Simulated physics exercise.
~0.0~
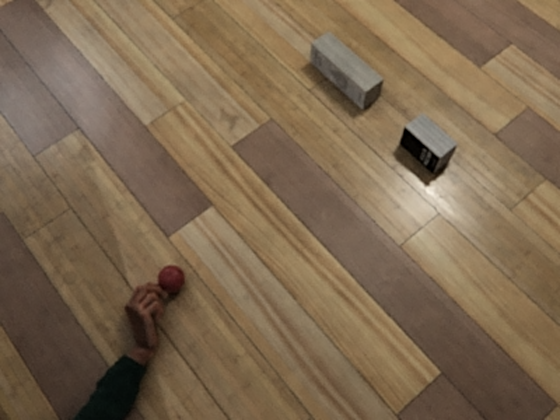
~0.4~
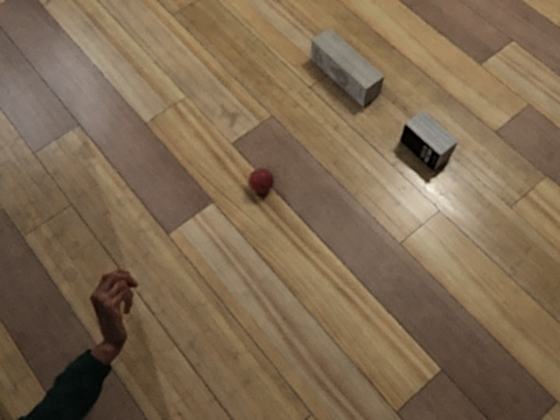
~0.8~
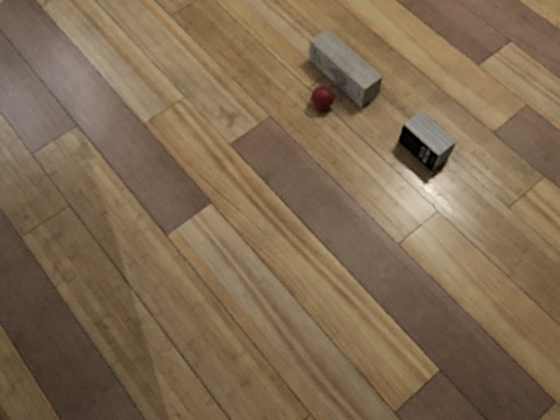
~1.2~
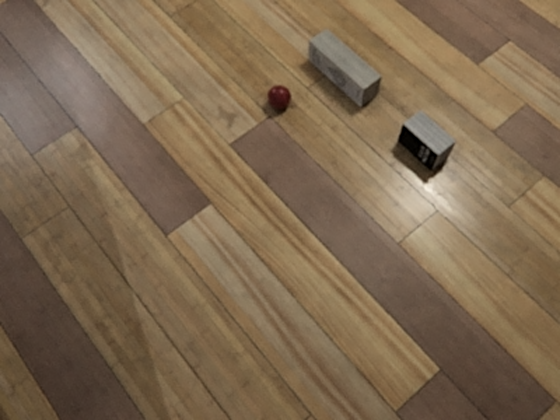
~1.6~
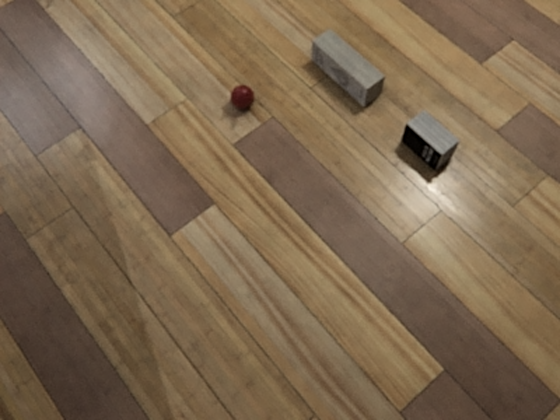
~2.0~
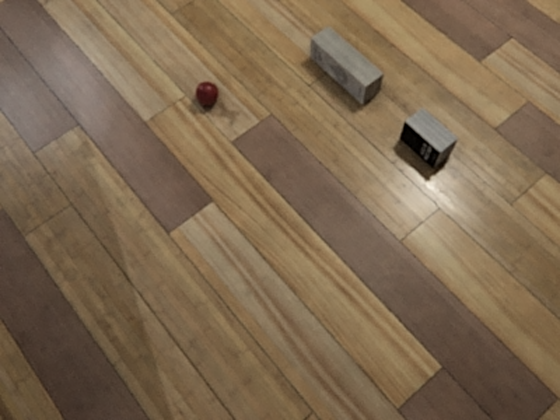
A hand rolling a red ball across a wooden floor towards two blocks, the ball hitting one and rolling back left.
